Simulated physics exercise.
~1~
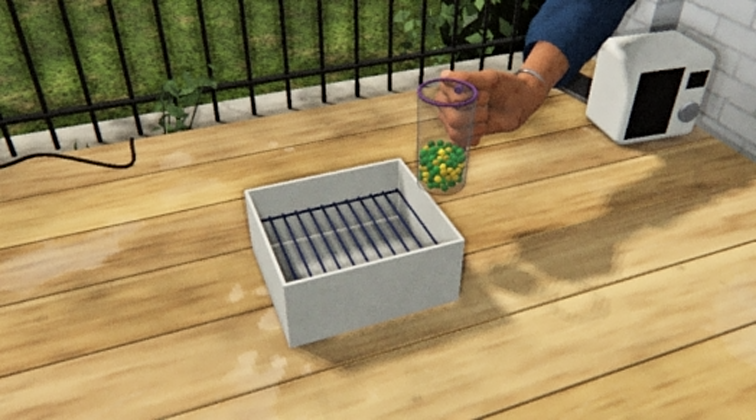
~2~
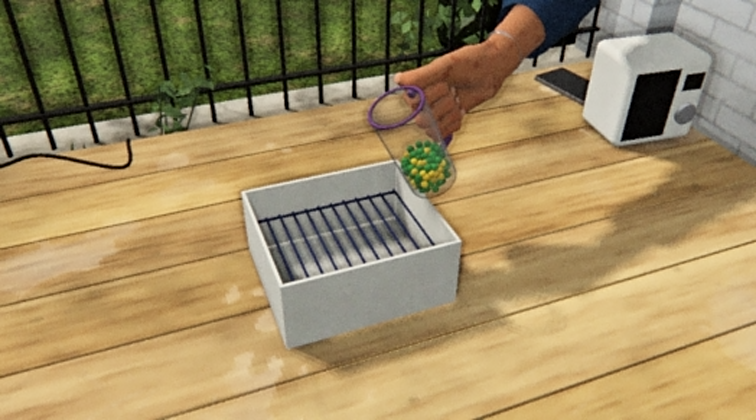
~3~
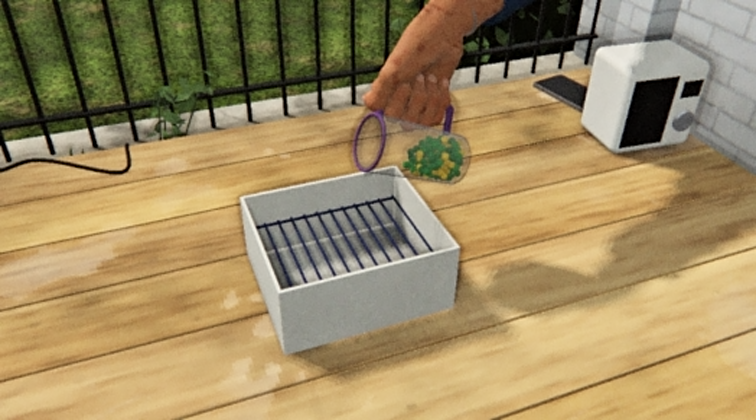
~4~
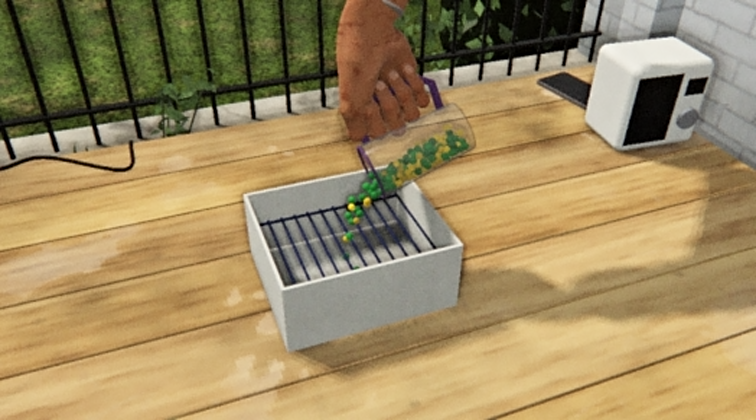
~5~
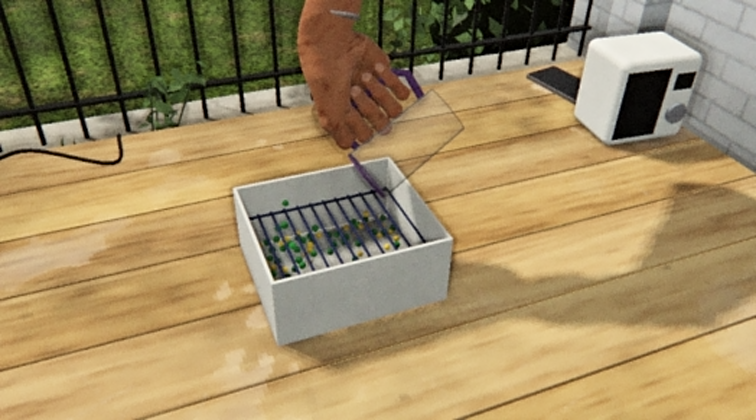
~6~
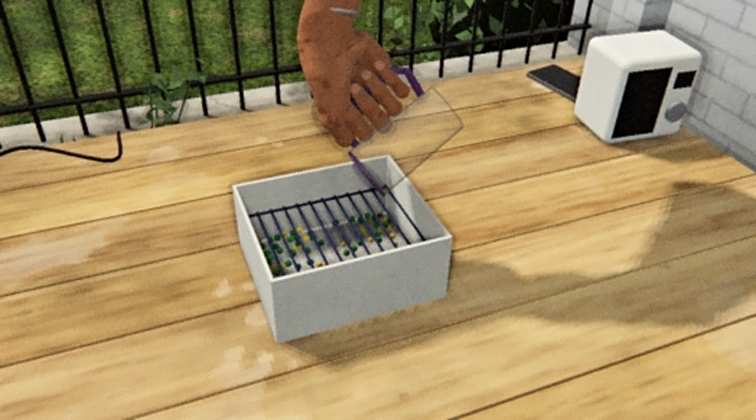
A clear cup of green and yellow beads was moved left by a hand and tipped over a pale box with a dark wire rack inside, and the beads spilled out until both colours had dropped through to the bottom.
